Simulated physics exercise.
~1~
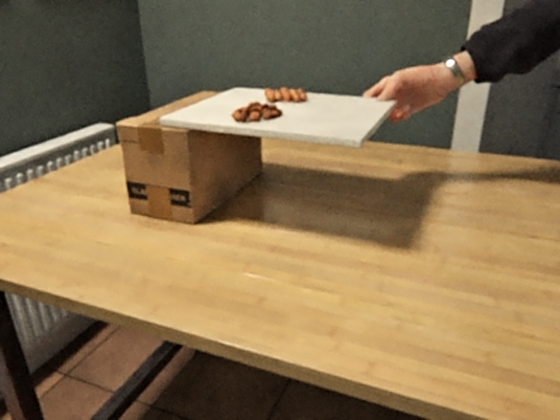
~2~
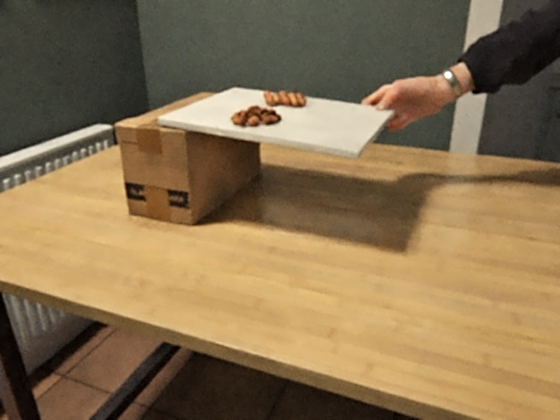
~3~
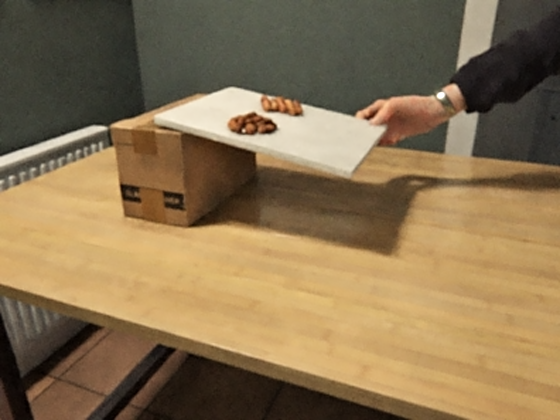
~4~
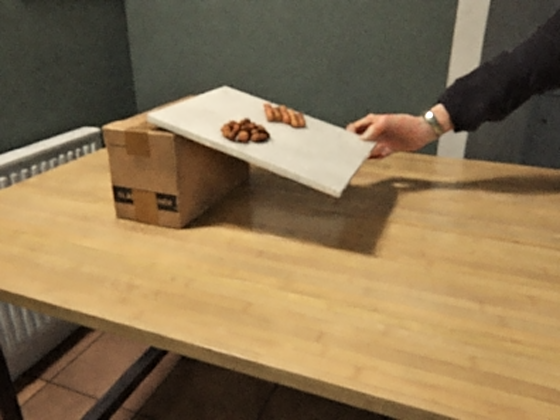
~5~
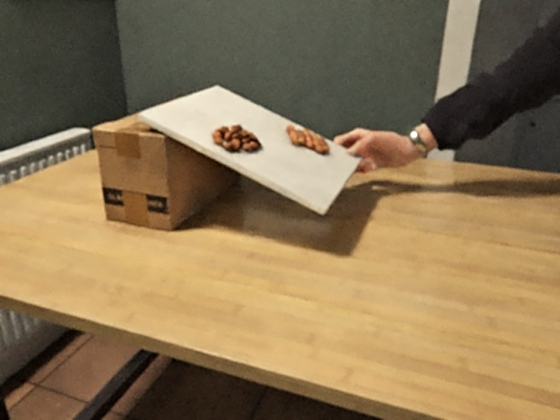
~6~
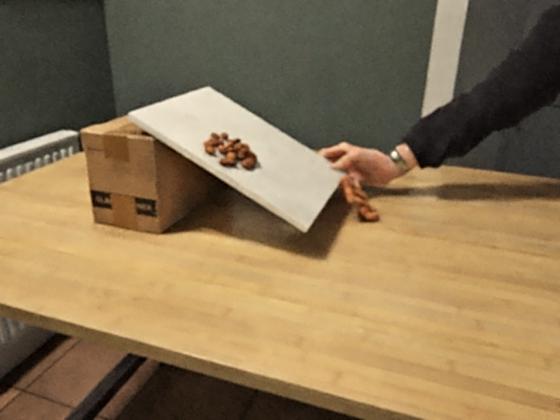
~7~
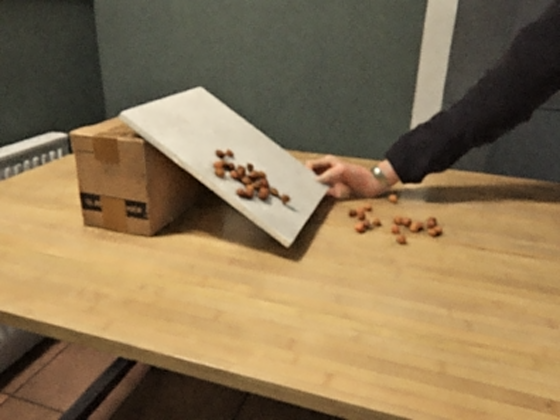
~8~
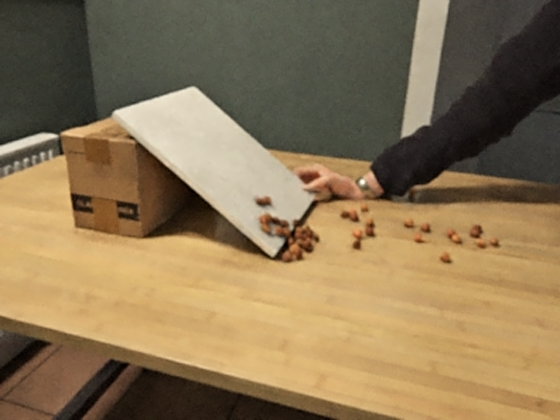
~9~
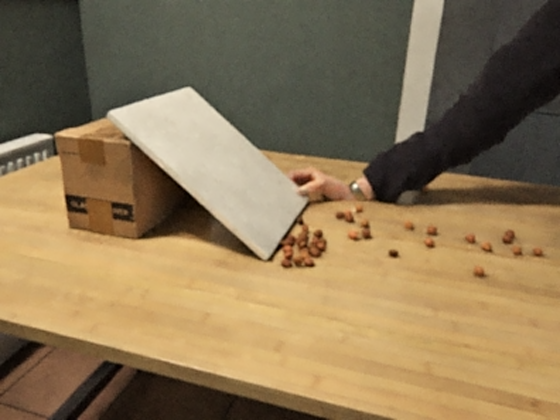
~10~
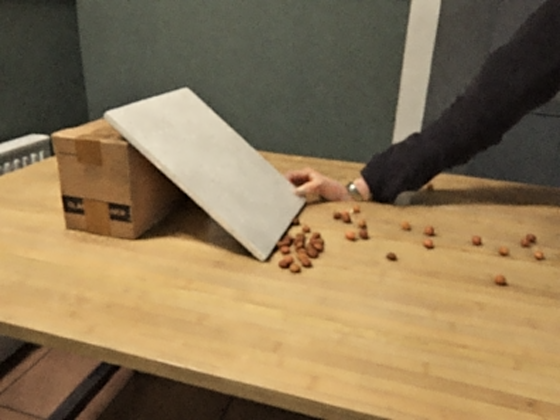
On a wooden table, a hand lowers a white board until both brown heaps slide off.
